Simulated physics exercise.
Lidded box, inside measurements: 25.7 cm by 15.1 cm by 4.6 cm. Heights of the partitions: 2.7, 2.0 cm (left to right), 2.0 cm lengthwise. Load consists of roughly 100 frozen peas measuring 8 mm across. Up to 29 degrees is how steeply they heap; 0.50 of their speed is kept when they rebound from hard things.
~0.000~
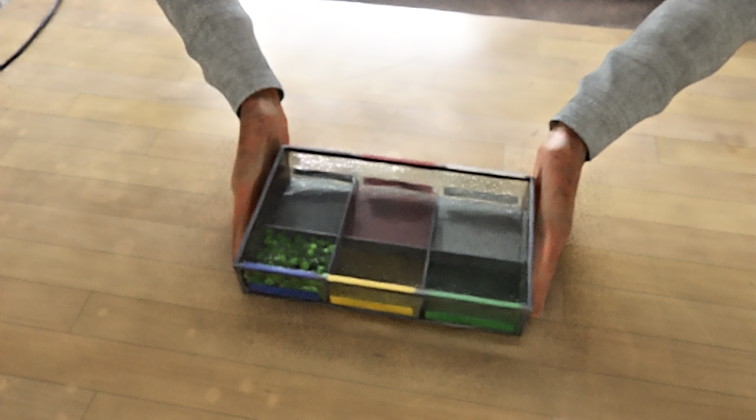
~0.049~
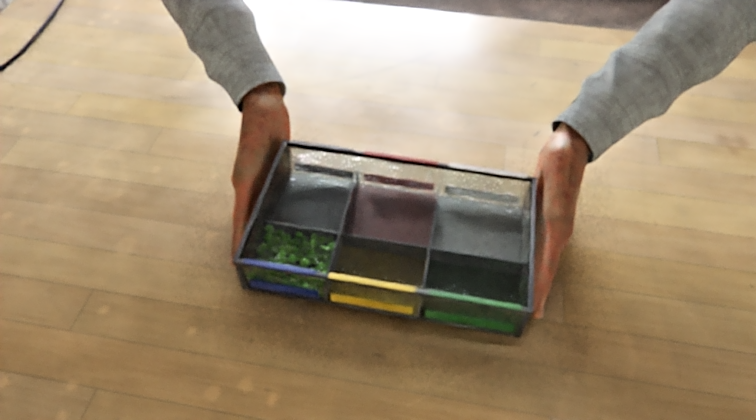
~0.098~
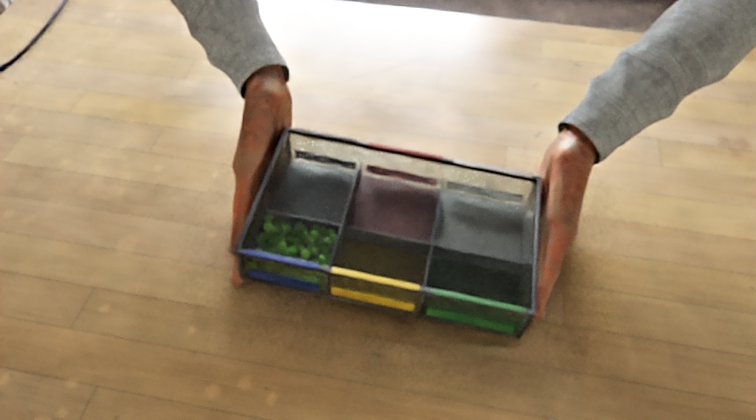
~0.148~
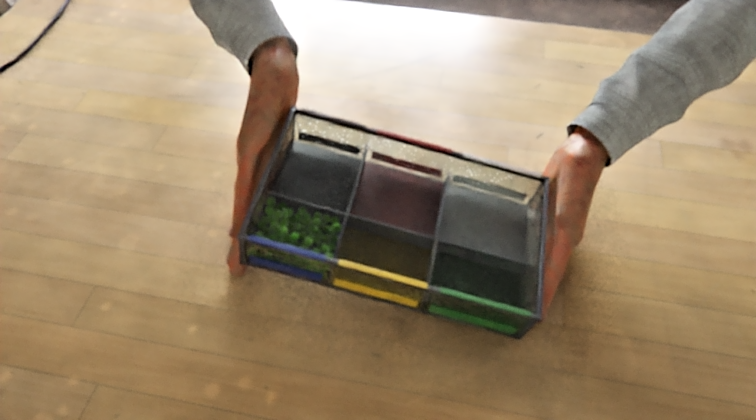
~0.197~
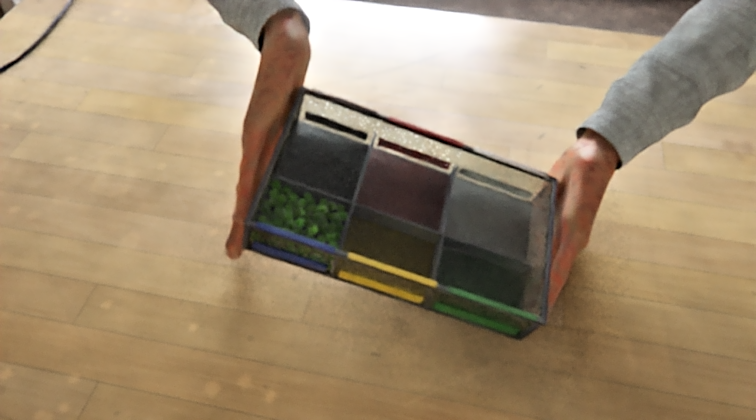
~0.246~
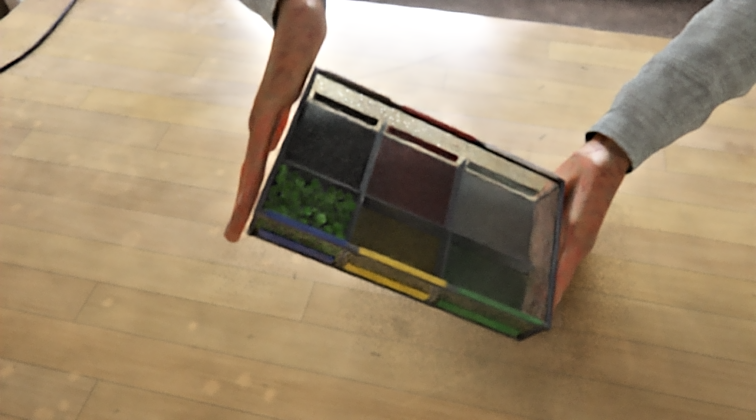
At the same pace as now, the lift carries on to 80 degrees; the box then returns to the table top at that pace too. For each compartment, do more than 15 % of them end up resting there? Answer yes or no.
Red compartment: No, blue compartment: Yes, green compartment: Yes, yellow compartment: Yes, white compartment: No, black compartment: No.
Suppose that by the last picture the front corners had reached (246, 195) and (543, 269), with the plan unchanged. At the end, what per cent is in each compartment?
Final shares: Red 35%, blue 35%, green 0%, yellow 0%, white 5%, black 30%.
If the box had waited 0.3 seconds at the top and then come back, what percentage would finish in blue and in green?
Result - blue: 45 %, green: 45 %.
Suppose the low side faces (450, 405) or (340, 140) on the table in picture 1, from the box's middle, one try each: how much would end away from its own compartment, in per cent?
I'd put it at roughly 10 per cent for the first tilt and roughly 60 per cent for the second.
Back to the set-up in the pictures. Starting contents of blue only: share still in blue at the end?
Close to 50 in a hundred.
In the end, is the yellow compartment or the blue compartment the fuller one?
Result: Blue has more.
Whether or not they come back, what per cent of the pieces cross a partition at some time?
Roughly 50 per cent.
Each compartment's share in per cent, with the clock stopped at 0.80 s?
In per cent: Red 0, blue 70, green 0, yellow 30, white 0, black 0.
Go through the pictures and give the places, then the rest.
The first picture shows box tilt 0 degrees, front corners at (239, 264) and (527, 308); blue 100 %.
The second picture shows box tilt 1 degrees, front corners at (239, 260) and (528, 309).
The third picture shows box tilt 5 degrees, front corners at (240, 250) and (531, 312), lowest corner right front.
The fourth picture shows box tilt 11 degrees, front corners at (243, 236) and (536, 316), lowest corner right front.
The fifth picture shows box tilt 18 degrees, front corners at (250, 222) and (541, 320), lowest corner right front.
The sixth picture shows box tilt 24 degrees, front corners at (260, 209) and (546, 325), lowest corner right front; blue 100 %. Its pace works out near 130 degrees a second.
After 0.80 s, tilt 78 degrees; blue 70 %, yellow 30 %.
After 1.17 s, tilt 32 degrees; blue 50 %, green 30 %, yellow 20 %.
After 1.63 s, tilt 0 degrees; blue 50 %, green 35 %, yellow 20 %.
In the end, at 2.4 s, red 0 %, blue 45 %, green 35 %, yellow 20 %, white 0 %, black 0 %.
